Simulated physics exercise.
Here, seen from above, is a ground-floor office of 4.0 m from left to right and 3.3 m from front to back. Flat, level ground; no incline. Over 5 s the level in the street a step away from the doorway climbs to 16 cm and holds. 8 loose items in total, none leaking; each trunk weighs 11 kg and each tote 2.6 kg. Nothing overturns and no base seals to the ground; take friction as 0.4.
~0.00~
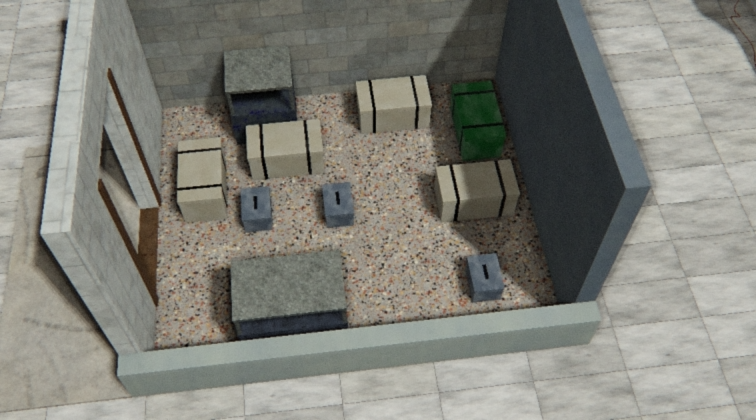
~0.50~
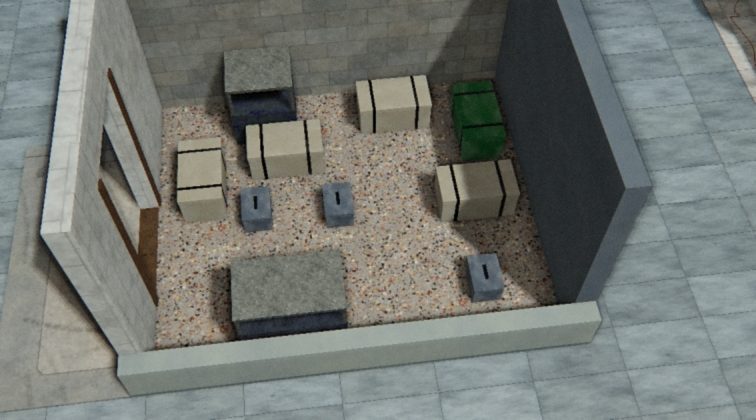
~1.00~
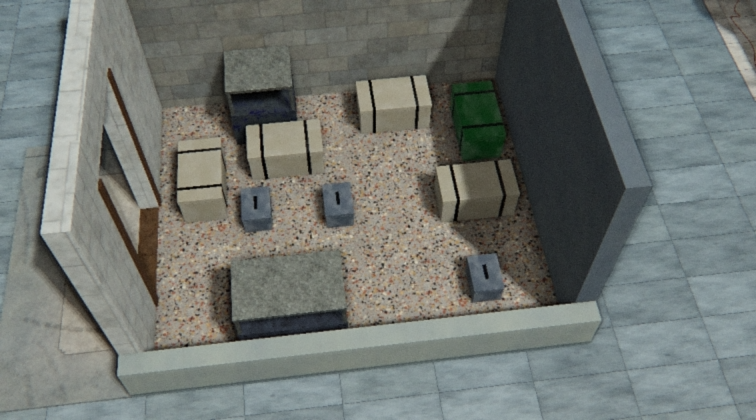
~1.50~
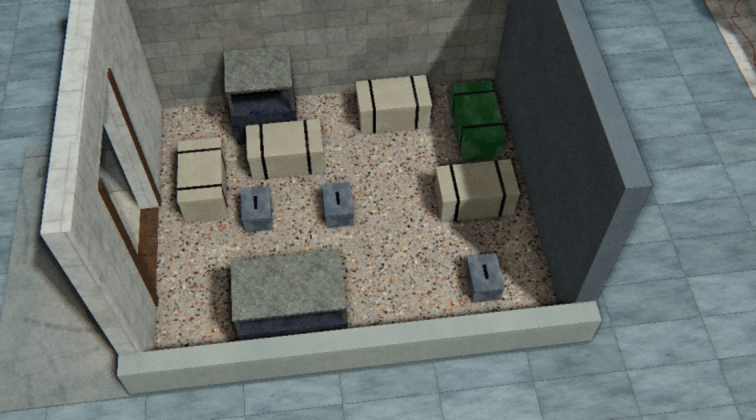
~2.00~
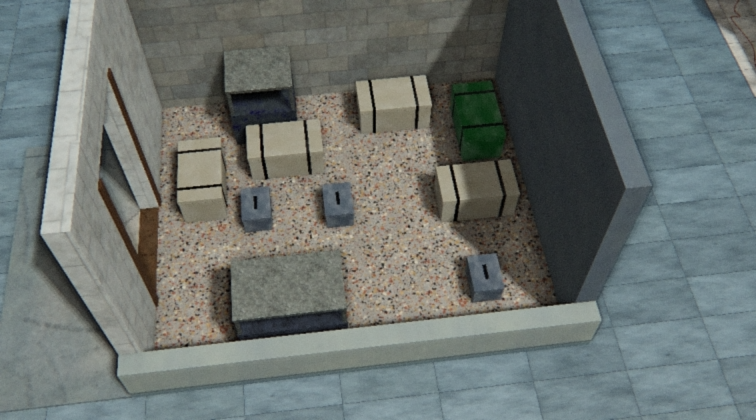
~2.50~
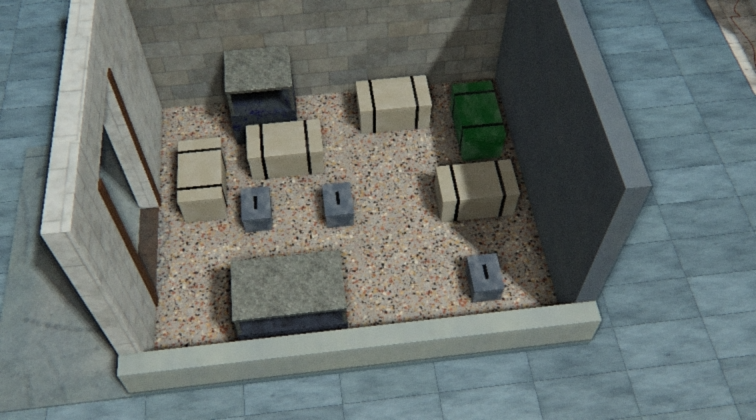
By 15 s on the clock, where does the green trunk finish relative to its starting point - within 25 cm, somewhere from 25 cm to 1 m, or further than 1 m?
The green trunk finishes between 25 cm and 1 m from its start.
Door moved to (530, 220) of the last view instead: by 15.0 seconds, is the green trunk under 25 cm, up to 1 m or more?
Result for the green trunk - displaced slightly.
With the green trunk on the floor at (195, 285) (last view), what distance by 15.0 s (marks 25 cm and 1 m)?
I'd say it goes a long distance.
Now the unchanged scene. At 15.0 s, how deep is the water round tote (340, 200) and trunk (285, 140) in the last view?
Roughly 10 and 11 cm.
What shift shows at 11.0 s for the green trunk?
I'd guess some 50 cm by then.
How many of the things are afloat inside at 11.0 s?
8.
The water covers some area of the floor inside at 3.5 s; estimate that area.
Flooded: Near 1.0 m2.
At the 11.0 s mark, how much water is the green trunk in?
Near 10 cm deep.
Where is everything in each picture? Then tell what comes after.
In the first picture, the green trunk at (479, 109) rests on the ground; 0.0 m2 under water; 0 of 8 have shifted.
In the second picture, the green trunk at (479, 109) rests on the ground; 0.0 m2 under water; 0 of 8 have shifted.
In the third picture, the green trunk at (479, 109), on the bottom; water covers 0.0 m2; 0 of 8 have shifted.
In the fourth picture, the green trunk at (479, 109) rests on the ground; water covers 0.0 m2; 0 of 8 have shifted.
In the fifth picture, the green trunk at (479, 109), on the bottom; 0.0 m2 under water; 0 of 8 have shifted.
In the sixth picture, the green trunk at (479, 109) rests on the ground; water covers 0.0 m2; 0 of 8 have shifted.
After 3.5 s the green trunk is near (479, 109), 0.0 m from its start, aground; 0 afloat.
After 6.8 s the green trunk is near (479, 109), 0.0 m from its start, aground; 0 afloat.
After 11.0 s the green trunk is near (446, 81), 0.5 m from its start, afloat; 8 afloat.
After 15.0 s the green trunk is near (414, 88), 0.7 m from its start, afloat; 8 afloat.
